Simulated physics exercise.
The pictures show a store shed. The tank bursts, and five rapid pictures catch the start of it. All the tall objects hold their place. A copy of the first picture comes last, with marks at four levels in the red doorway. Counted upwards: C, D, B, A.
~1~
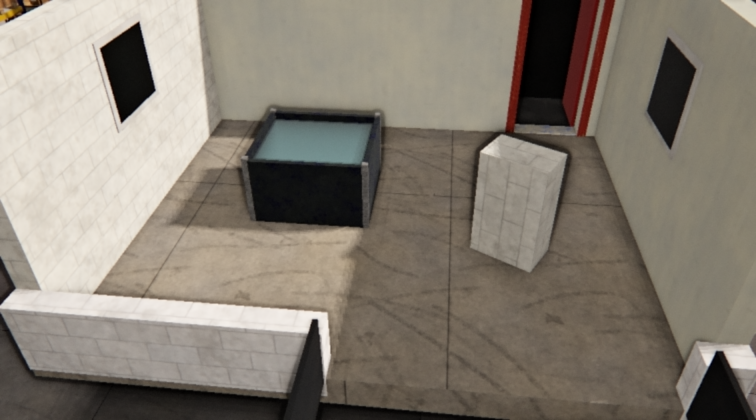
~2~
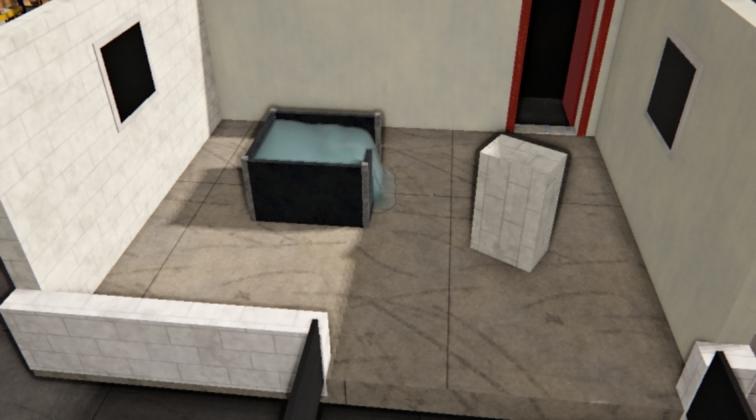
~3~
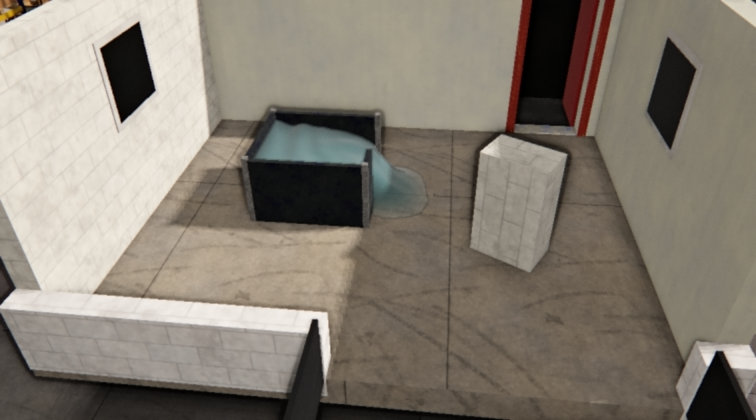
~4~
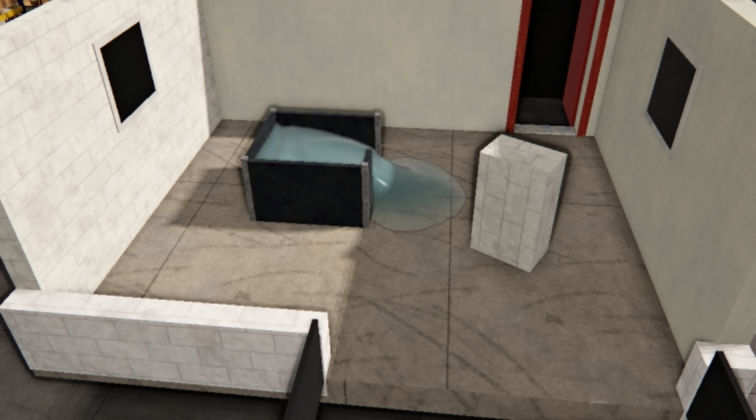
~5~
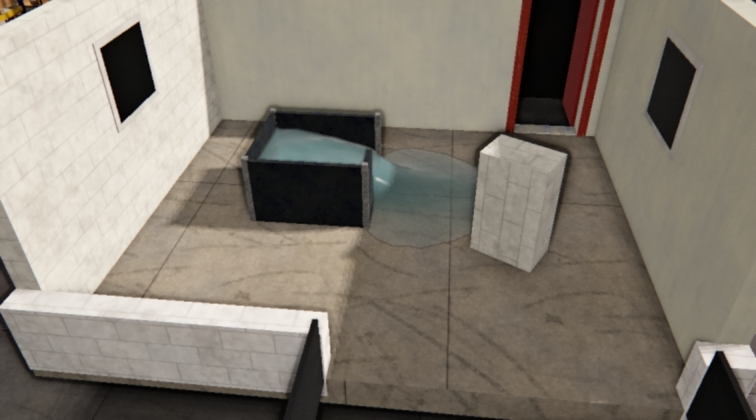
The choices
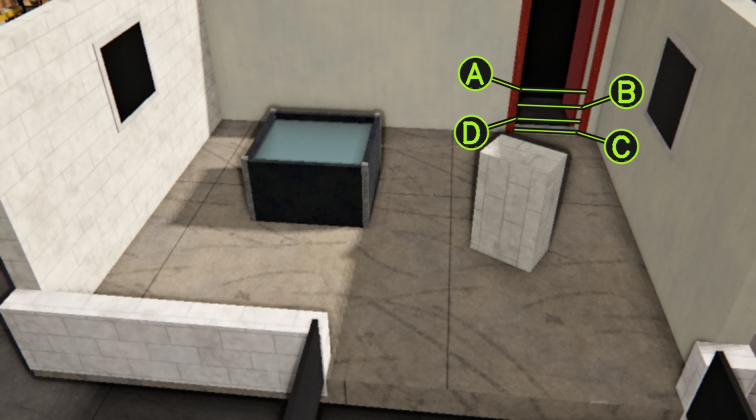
We see a dark tank of still water in a walled yard with a red doorway; the water then pours out of the tank's right side and spreads across the ground to the base of a pale block.
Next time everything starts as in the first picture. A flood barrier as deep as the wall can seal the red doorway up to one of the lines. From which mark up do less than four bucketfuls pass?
Go for D.
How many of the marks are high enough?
Three.
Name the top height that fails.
Here it is height C.
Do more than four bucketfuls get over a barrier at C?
Yes.
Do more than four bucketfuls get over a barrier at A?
No, not at all.
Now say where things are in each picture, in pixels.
Water in the tank at rest, its middle at (316, 143); foot of the red doorway at (545, 134); open gate at (507, 322).
Water covers 1 % of the ground and shows as far out as (378, 208).
Water covers 3 % of the ground and shows as far out as (414, 207).
Water covers 6 % of the ground and shows as far out as (459, 199).
Water covers 11 % of the ground and shows as far out as (450, 159).
On the marked copy, A at (552, 90); B at (550, 106); C at (545, 131); D at (547, 120); from the bottom up C, D, B, A.
For height A, nothing gets over.
For height B, nothing gets over.
For height C, about 11 bucketfuls get in.
For height D, a splash gets over, under a bucket.
